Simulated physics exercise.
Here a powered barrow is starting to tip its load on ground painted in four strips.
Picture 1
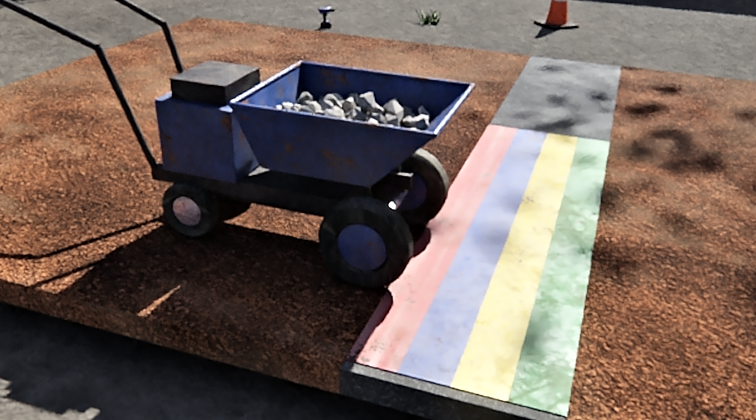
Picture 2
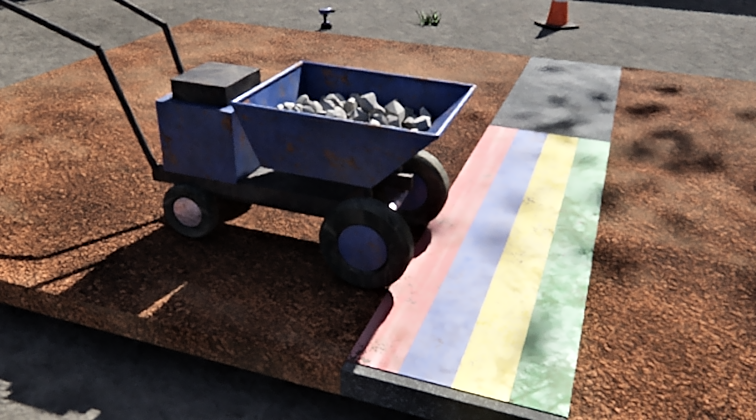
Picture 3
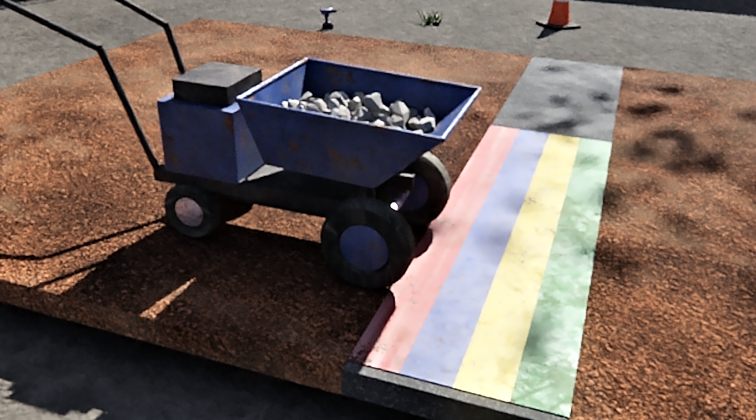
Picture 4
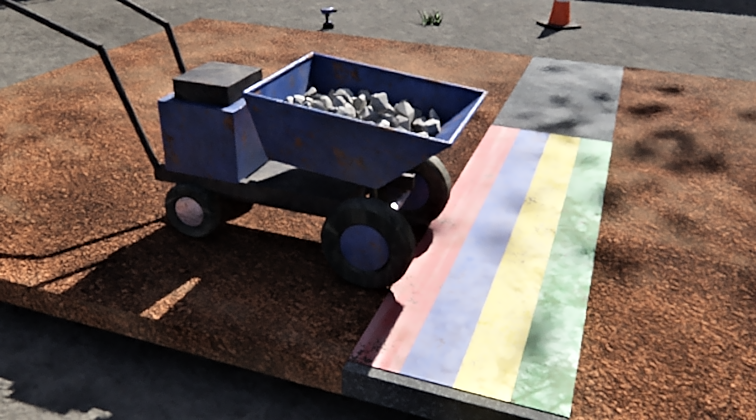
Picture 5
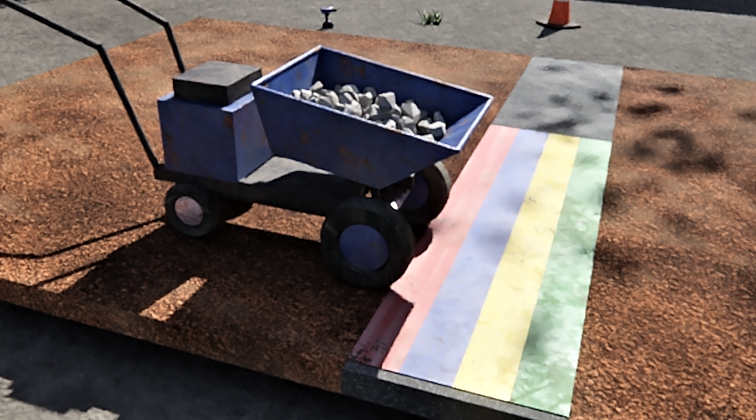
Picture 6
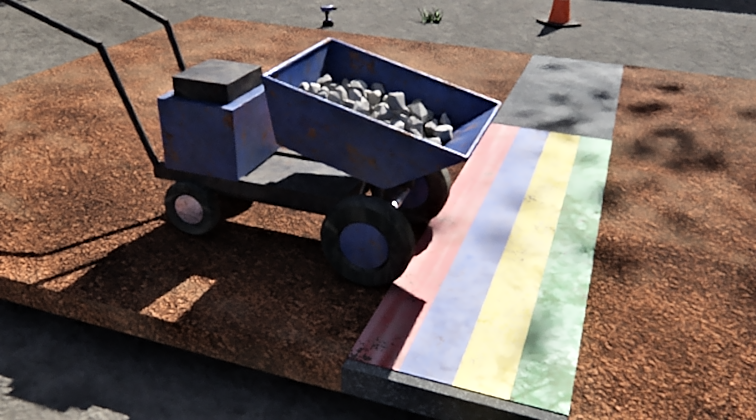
The blue skip of a powered barrow, loaded with broken grey stones, starts out level beside ground painted in red, blue, yellow and green strips. It then tilts slowly forward to the right, its back edge rising and its lip dipping slightly, while the wheels stay still and the stones remain heaped inside.
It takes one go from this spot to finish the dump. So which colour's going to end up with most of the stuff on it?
Most of it lands on green.
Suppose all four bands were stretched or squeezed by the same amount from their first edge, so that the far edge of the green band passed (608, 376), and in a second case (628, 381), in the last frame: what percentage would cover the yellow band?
30 and 40 in a hundred.
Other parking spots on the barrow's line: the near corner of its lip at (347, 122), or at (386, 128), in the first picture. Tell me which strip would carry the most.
The strip in blue, then that yellow strip.
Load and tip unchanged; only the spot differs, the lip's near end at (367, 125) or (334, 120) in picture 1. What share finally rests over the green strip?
About 10 percent at the first place and about 0 percent at the second.
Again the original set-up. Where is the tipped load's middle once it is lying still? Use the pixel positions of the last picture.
Around (562, 279), give or take.
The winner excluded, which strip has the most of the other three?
That yellow strip.
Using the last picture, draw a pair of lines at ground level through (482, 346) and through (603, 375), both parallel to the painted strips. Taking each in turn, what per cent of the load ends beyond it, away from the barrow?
Roughly 70 per cent, then roughly 10 per cent.
Soon after the last picture, skip tipped well over; all in the skip.
A little later, skip tipped steeply; most in the skip; a small part over the yellow strip; a small part over the green strip.
Later still, skip tipped right over; about a third in the skip; about a quarter over the yellow strip; about a third over the green strip; a small part off the paint.
At rest, skip tipped right over; about a third in the skip; none over the red strip; none over the blue strip; about a quarter over the yellow strip; about a third over the green strip; a small part off the paint.
